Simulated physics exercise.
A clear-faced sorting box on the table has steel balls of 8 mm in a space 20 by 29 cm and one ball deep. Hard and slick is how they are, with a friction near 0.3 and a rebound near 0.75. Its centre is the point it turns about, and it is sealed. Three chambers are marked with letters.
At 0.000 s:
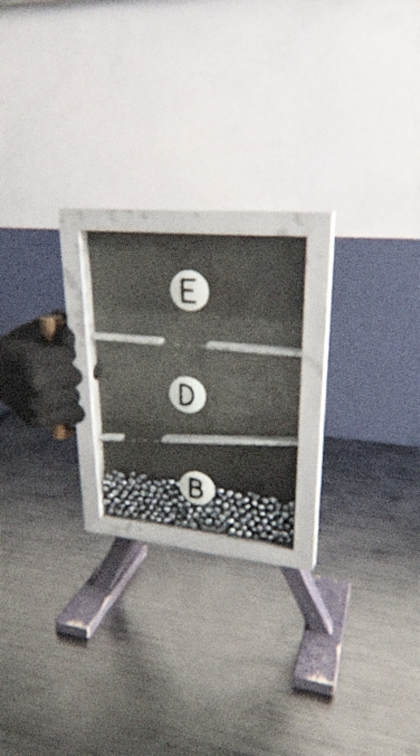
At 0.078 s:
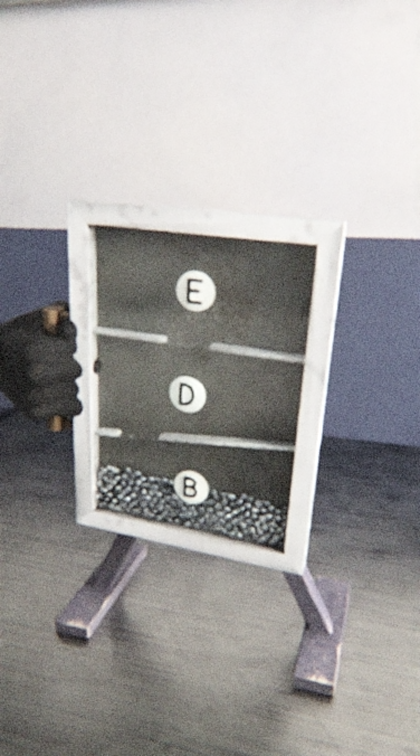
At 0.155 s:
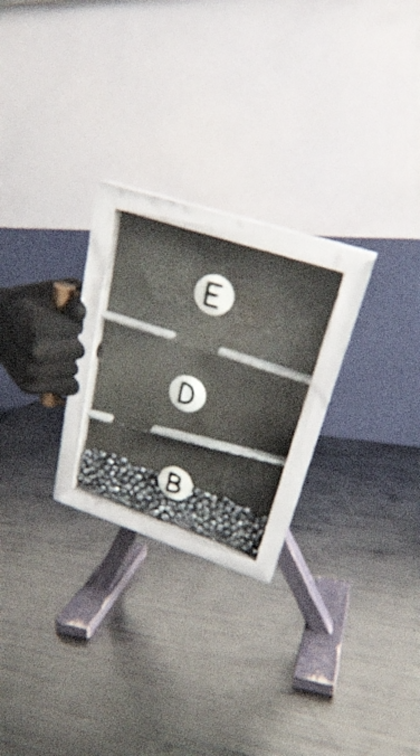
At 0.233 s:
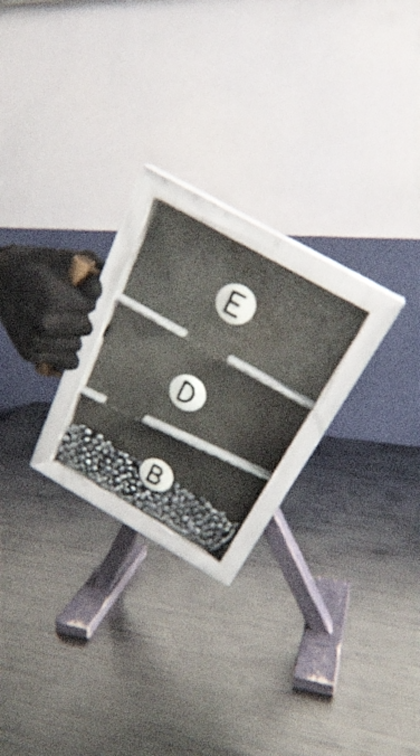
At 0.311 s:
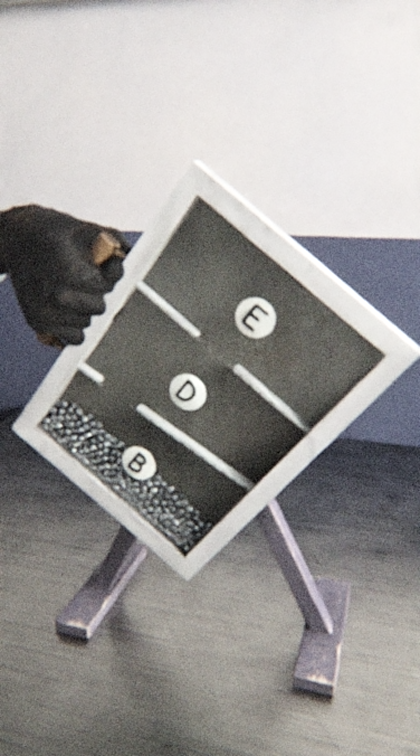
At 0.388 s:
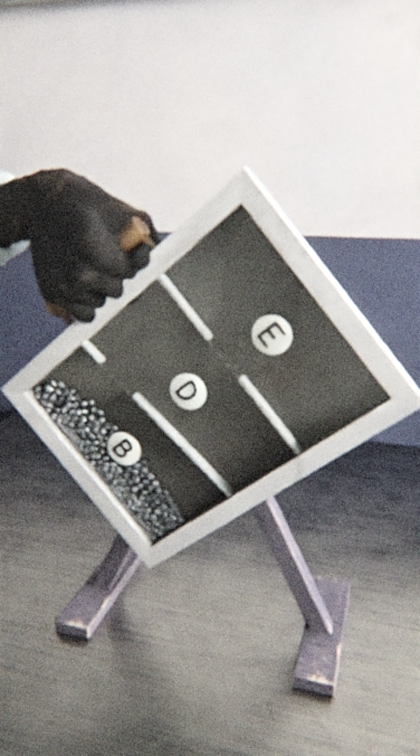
A dark-gloved hand gripped the side of a pale-framed box on a stand and turned it steadily clockwise, while the small steel balls stayed in the section marked B, shifting along its slanting end.
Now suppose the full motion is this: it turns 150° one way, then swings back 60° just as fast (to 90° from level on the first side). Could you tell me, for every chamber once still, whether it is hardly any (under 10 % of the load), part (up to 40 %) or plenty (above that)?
B is plenty, D is hardly any, E is hardly any.
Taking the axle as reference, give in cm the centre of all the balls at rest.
Some 9 cm left and 5 cm below.
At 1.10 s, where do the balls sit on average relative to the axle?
Position estimate: Left 9 cm, above 5 cm.
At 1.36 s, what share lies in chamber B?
Roughly 100 percent.
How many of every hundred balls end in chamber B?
Some 100 percent.
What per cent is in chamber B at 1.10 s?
About 100 percent.
After 1.10 s, it stands 150° clockwise; the balls' middle is 9 cm left of and 5 cm above the centre; B 100 %.
After 1.36 s, it stands 120° clockwise; the balls' middle is 10 cm left of and level with the centre; B 100 %.
After 1.62 s, it stands 90° clockwise; the balls' middle is 9 cm left of and 5 cm below the centre; B 100 %.
Settled by 2.7 s, it stands 90° clockwise; B 100 %, D 0 %, E 0 %.
